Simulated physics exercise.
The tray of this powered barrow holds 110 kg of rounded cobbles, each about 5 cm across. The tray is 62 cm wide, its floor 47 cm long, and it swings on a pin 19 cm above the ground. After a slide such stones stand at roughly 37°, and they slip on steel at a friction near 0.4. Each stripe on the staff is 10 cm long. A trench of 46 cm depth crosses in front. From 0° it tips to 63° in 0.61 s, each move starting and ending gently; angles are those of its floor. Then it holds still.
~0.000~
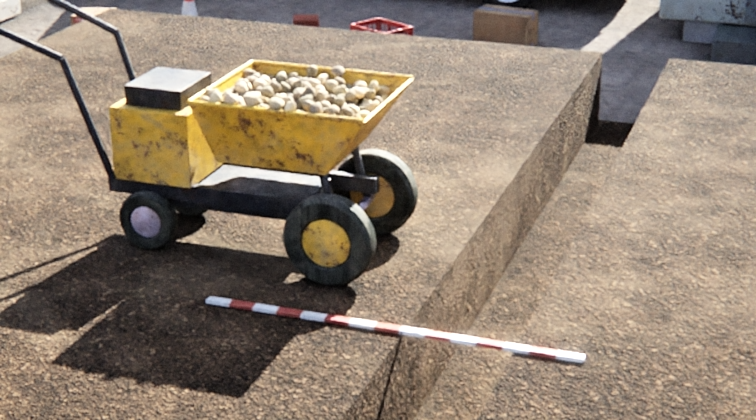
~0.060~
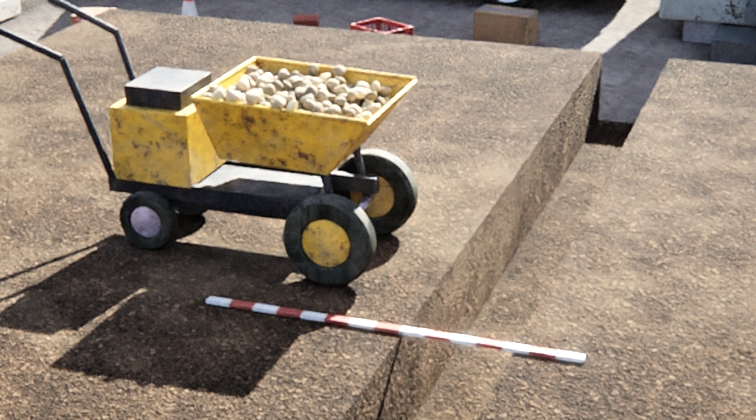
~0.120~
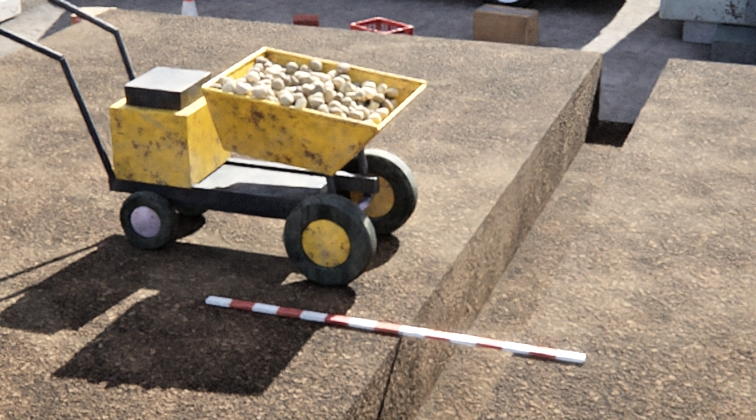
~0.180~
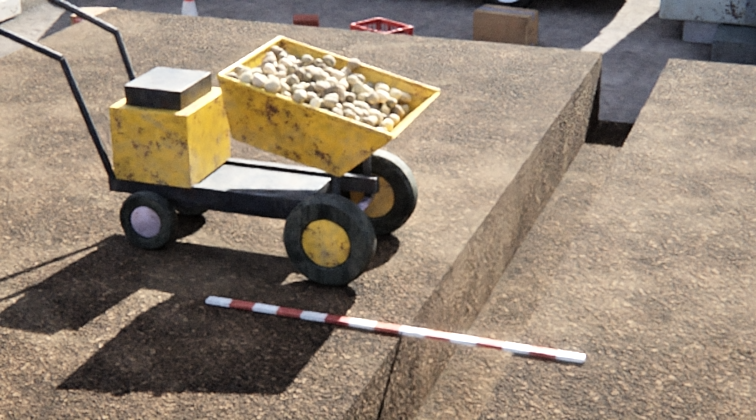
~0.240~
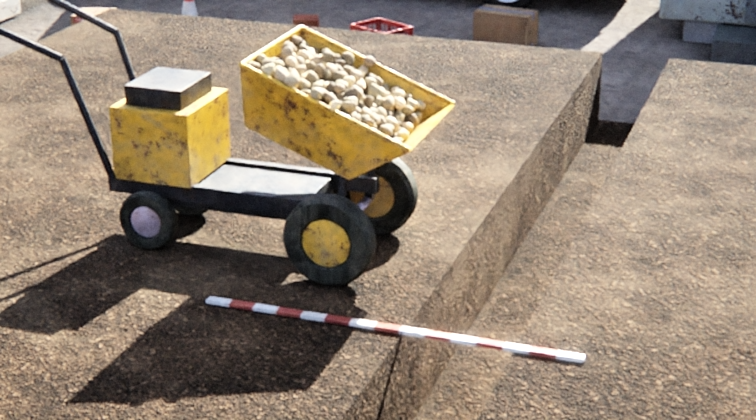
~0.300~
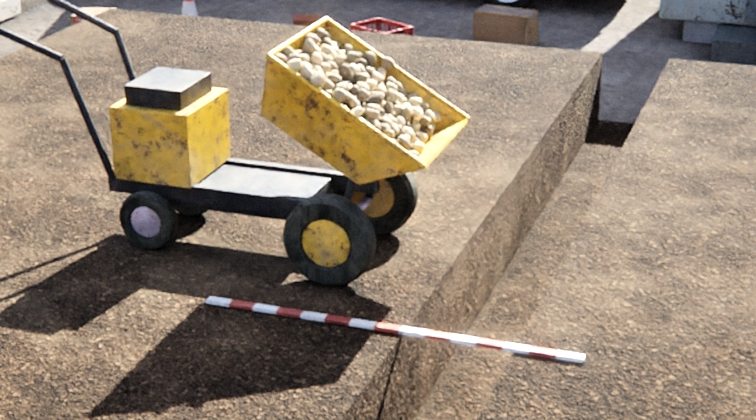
At the start, a yellow barrow loaded with pale rounded stones stands level on brown gravelly ground, behind a red and white striped staff. Its tray then tilts forward to the right, slowly at first, the rear end rising well above the black frame while the wheels stay put and the stones remain inside.
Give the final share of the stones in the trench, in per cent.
Roughly 55 per cent ends in the trench.
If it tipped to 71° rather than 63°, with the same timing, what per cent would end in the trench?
Then about 60 per cent.
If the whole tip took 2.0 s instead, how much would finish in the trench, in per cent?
It would be near 80 per cent.
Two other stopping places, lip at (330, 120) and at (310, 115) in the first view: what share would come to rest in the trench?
Near 80 per cent from the first place, 85 from the second.
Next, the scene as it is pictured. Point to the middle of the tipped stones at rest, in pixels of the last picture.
Around (528, 365).
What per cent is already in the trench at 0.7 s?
About 25 per cent by then.
After 0.5 s the floor is at 53°; 100 % in the tray; the foremost stones are at (457, 178).
After 0.7 s the floor is at 63°; 76 % in the tray, 23 % in the trench, 1 % past the trench; the foremost stones are at (549, 270).
After 1.1 s the floor is at 63°; 31 % in the tray, 35 % in the trench, 34 % past the trench; the foremost stones are at (709, 311).
After 3.0 s the floor is at 63°; 11 % in the tray, 55 % in the trench, 34 % past the trench; the foremost stones are past the picture's edge.
